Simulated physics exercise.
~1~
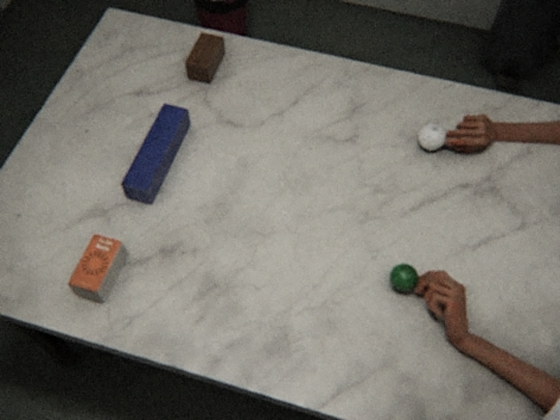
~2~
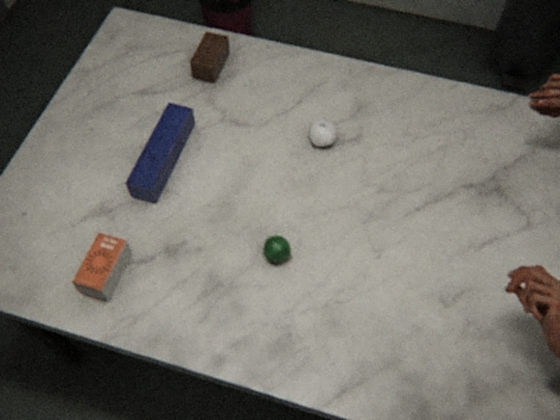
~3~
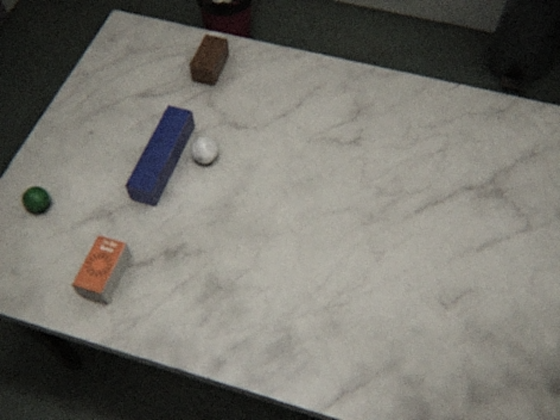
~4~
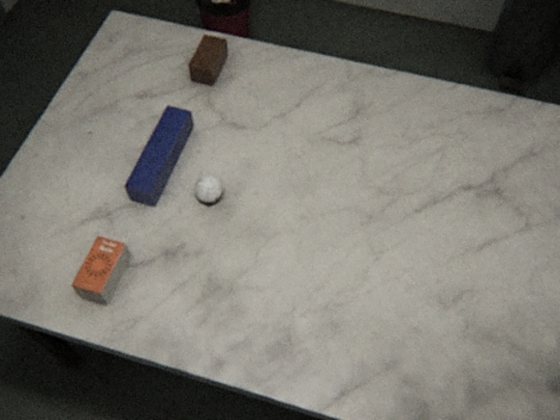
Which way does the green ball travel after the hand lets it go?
The green ball rolls to the left across the table.
Hands roll a green ball past a blue block, while a round white object rebounds.
